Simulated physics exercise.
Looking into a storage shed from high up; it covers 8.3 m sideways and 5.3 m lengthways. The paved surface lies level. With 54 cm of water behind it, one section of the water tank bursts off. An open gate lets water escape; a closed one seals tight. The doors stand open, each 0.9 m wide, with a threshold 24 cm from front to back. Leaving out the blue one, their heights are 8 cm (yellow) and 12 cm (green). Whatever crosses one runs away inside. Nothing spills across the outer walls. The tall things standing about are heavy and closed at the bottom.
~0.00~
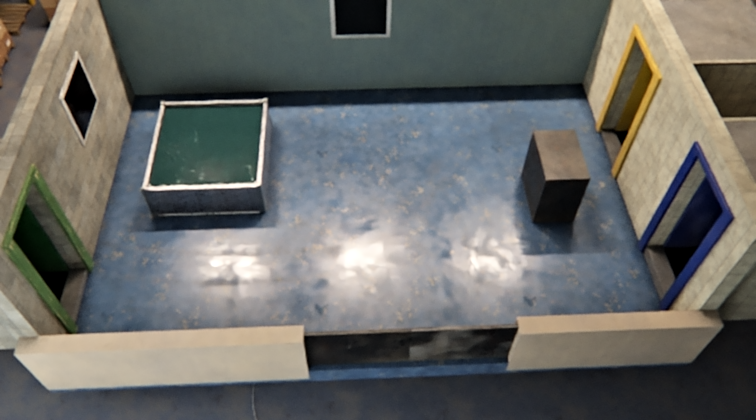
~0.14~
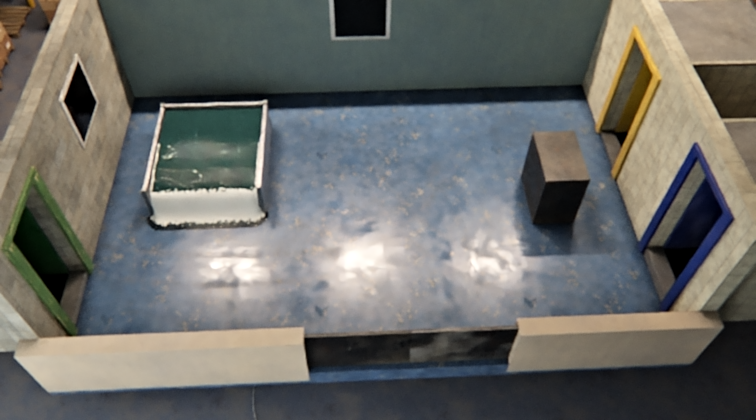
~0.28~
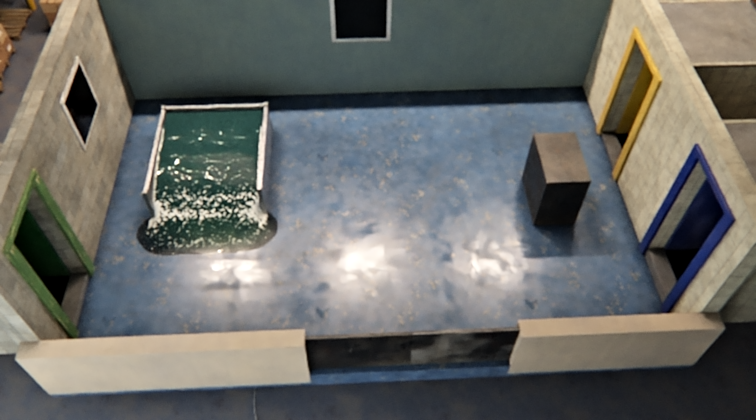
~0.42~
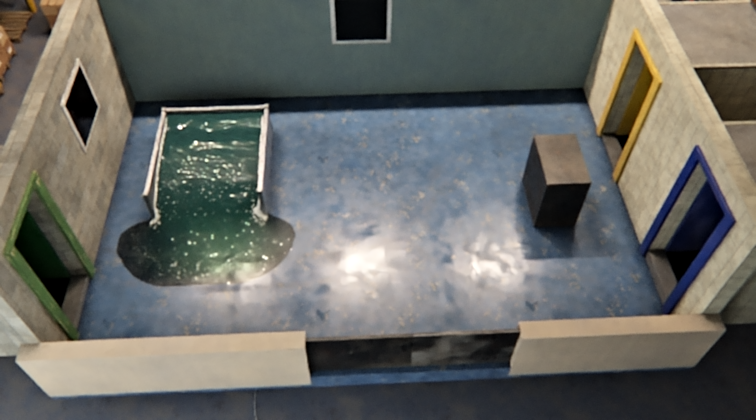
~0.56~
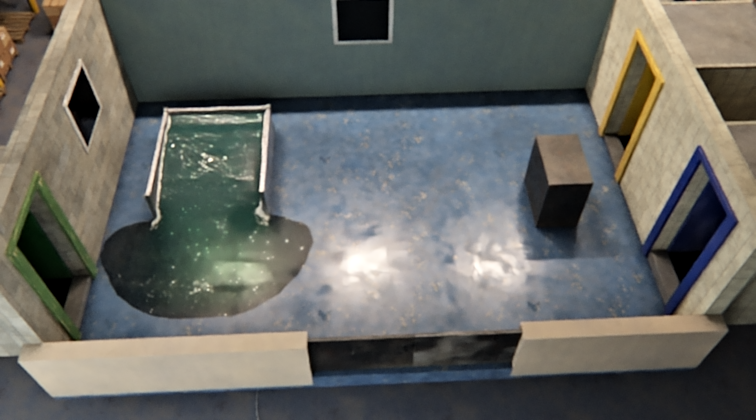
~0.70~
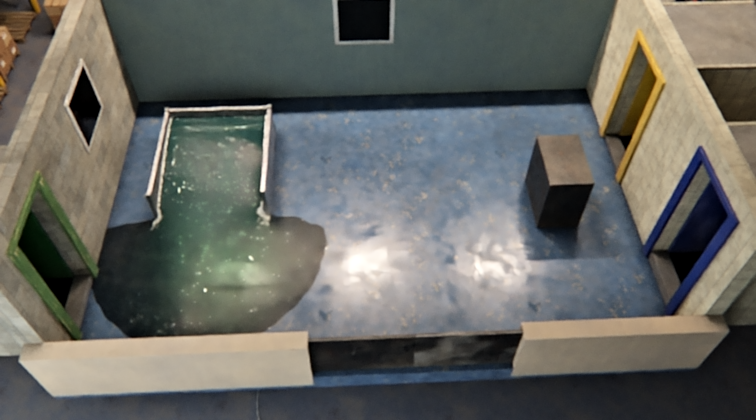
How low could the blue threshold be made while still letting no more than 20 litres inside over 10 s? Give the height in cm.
About 7 cm.
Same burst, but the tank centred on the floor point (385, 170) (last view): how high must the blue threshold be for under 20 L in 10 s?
Some 11.0 cm.
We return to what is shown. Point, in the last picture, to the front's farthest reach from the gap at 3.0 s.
Around (576, 349).
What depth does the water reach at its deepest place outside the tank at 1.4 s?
Up to some 32 cm.
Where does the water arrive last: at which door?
The yellow one.
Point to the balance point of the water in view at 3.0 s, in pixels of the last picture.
Near (228, 280).
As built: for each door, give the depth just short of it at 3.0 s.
In cm: Yellow 0, blue 0, green 20.
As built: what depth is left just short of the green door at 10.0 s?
Some 3.0 cm.
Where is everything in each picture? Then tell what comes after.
In the first frame, the water tank at (209, 146) is whole and still, 54 cm deep; the blue door at (677, 238) is dry.
In the second frame, the gap is at (208, 206), the front 0.2 m out at (157, 224); the back of the water tank holds 54 cm.
In the third frame, the gap is at (209, 209), the front 0.7 m out at (201, 250); the back of the water tank holds 54 cm.
In the fourth frame, the front is at (157, 280), 1.2 m from the gap at (209, 211); 2.3 m2 of floor is wet, 54 cm left at the back.
In the fifth frame, the gap is at (211, 212), the front 1.7 m out at (170, 312); the back of the water tank holds 49 cm.
In the sixth frame, the gap is at (212, 212), the front 2.2 m out at a hidden place; the back of the water tank holds 45 cm; the blue door at (682, 243), 6.8 m from the gap, is still 5.2 m from the nearest water.
After 1.4 s water covers 20 % of the floor, deepest (32 cm) near (71, 371); it has not reached the blue door.
After 3.0 s water covers 30 % of the floor, deepest (22 cm) near (71, 371); it has not reached the blue door.
After 10.0 s water covers 90 % of the floor, deepest (8 cm) near (587, 118); 6 cm at the blue door, 0 litres in over its 18 cm threshold.
At the blue door as built, the water arrived by 4.0 s and peaked near 11 cm at 4.6 s.
Run again over the same 10 s with other heights there, 39 litres in over 5.5 cm, 13 litres over 7.5 cm. The limit of 20 litres is kept from about 7 cm up.
